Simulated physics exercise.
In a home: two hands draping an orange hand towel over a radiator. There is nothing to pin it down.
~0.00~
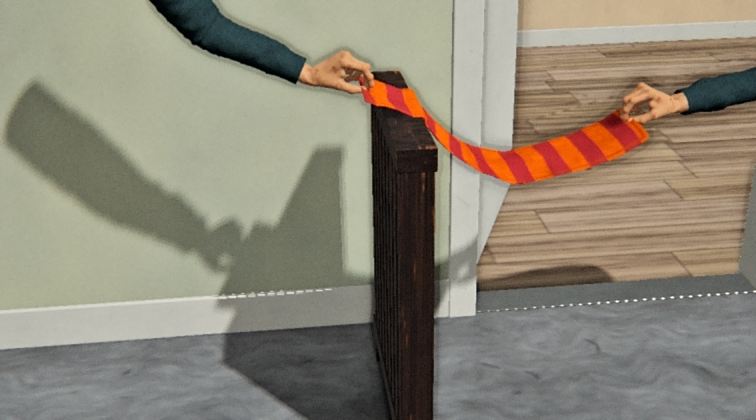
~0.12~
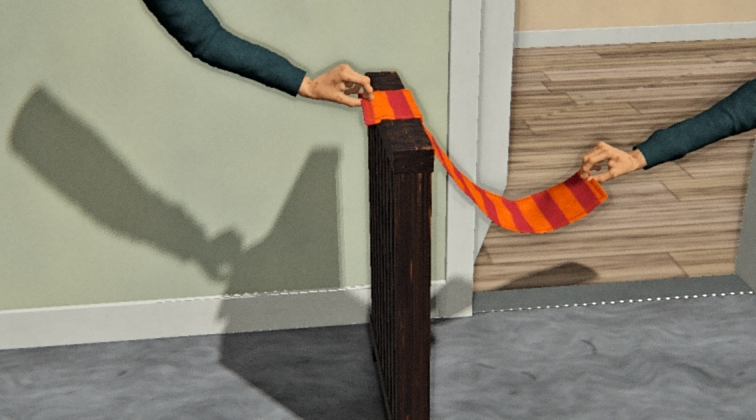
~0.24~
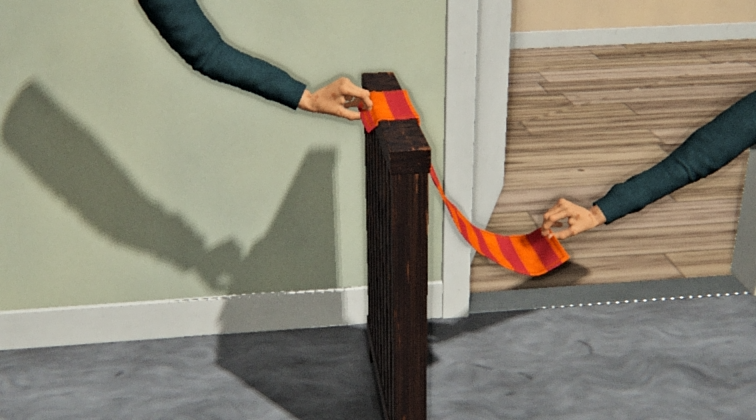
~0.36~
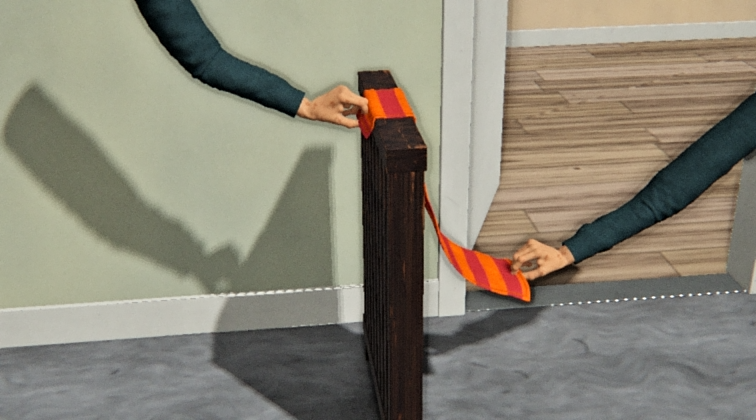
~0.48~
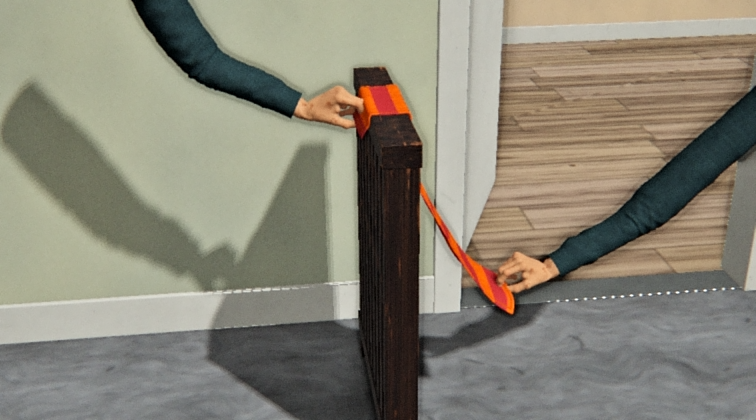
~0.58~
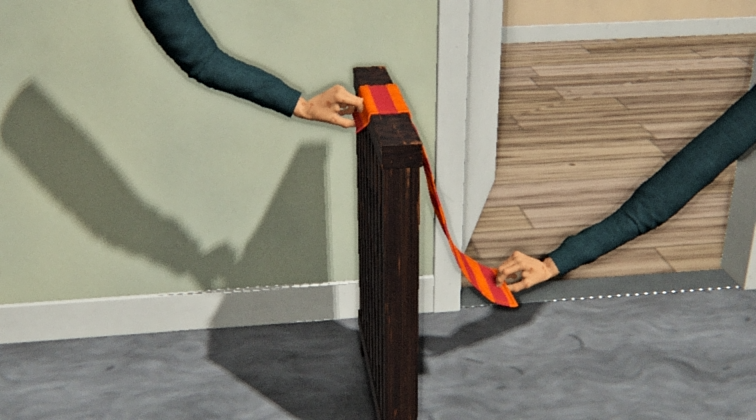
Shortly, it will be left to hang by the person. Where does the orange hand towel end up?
The orange hand towel ends up coming off to the right.
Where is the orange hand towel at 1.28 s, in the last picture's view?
Roughly (428, 401).
By 0.82 s, hand towel sliding right.
By 1.04 s, hand towel clear of the top and falling near (432, 372).
By 1.28 s, hand towel in a heap on the floor near (428, 401).
When it is over, hand towel in a heap on the floor near (428, 402). The orange hand towel runs off to the right.
